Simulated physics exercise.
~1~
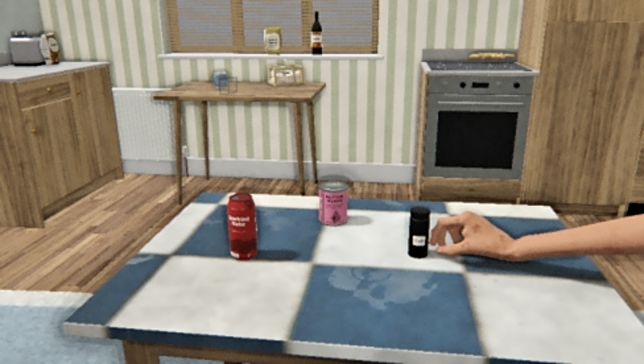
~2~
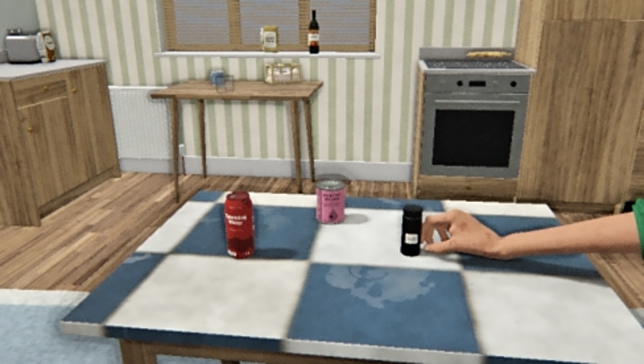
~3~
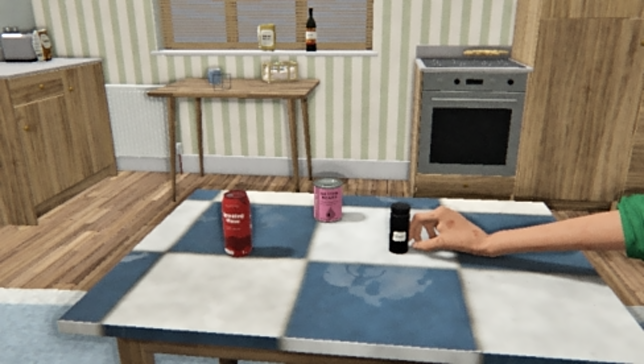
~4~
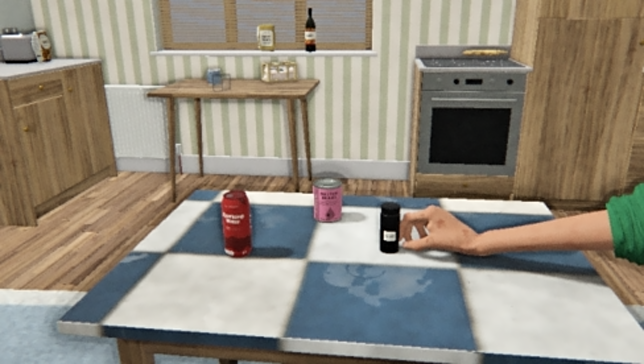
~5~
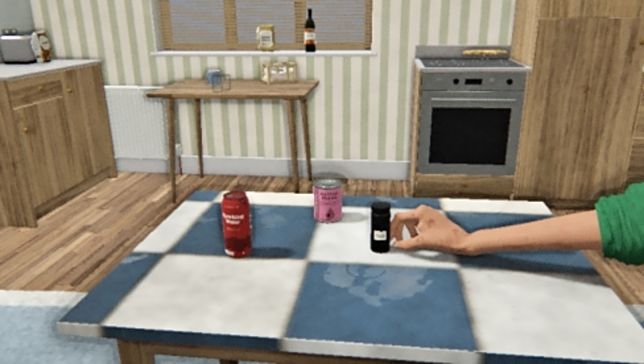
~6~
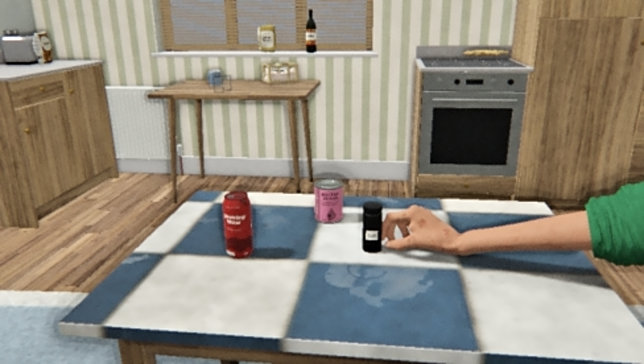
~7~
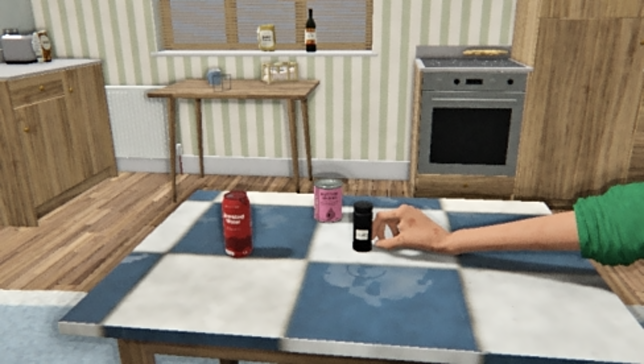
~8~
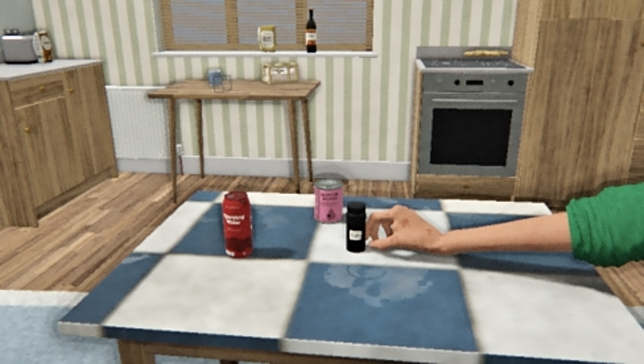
A hand slowly slides a black shaker left across the checkered table, keeping it upright.
